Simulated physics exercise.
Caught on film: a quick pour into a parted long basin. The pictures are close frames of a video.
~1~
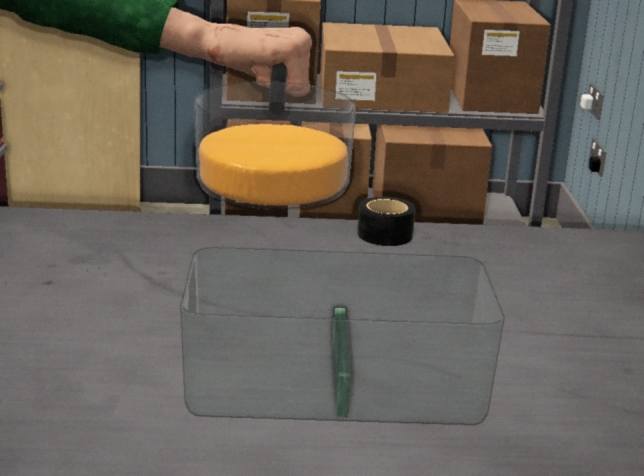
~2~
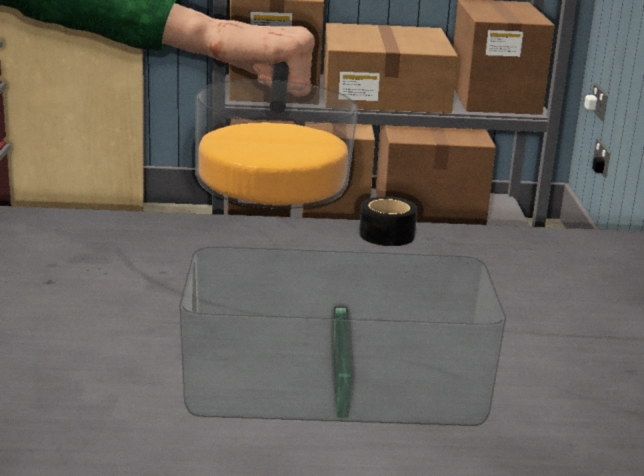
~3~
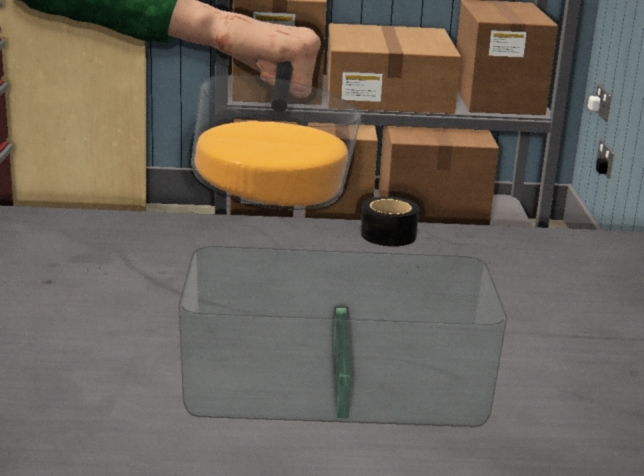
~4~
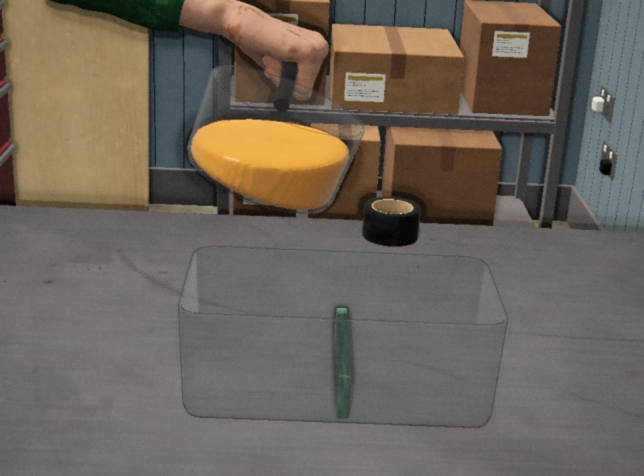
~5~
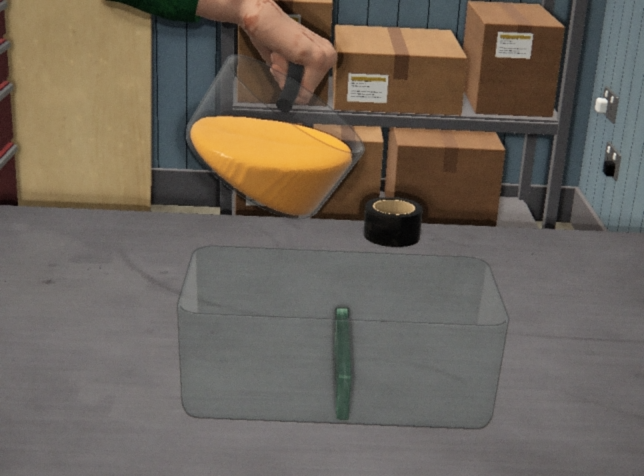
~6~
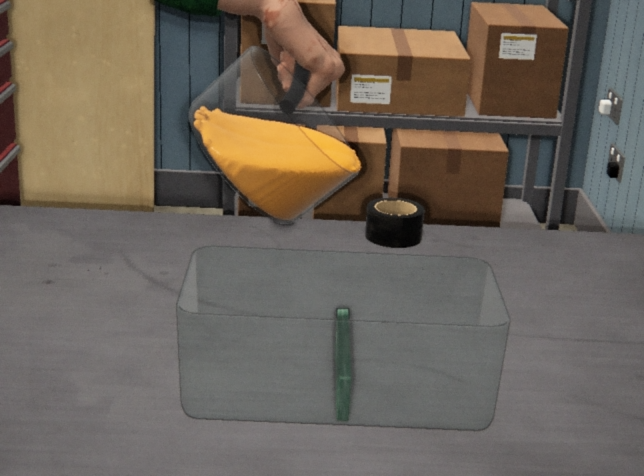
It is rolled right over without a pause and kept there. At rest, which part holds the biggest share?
It is the right-hand one.
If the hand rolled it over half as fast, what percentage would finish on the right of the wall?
Roughly 95 in a hundred.
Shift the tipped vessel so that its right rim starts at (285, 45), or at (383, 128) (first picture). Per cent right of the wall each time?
Roughly 15 per cent, and 90 per cent.
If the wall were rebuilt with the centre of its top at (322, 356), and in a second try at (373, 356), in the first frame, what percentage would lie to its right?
First some 80, then 45 per cent.
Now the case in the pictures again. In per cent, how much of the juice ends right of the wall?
About 85 per cent.
A moment on, the tilt is 101° and 28 per cent is still to pour, 0 is left of the wall and 28 right of it.
Next, the tilt is 104° and 10 per cent is still to pour, 9 is left of the wall and 72 right of it.
Then the tilt is 104° and 1 per cent is still to pour, 13 is left of the wall and 79 right of it.
Later the tilt is 104° and 0 per cent is still to pour, 14 is left of the wall and 83 right of it.
In the end 15 per cent lies left of the wall, 83 right of it and 3 outside.
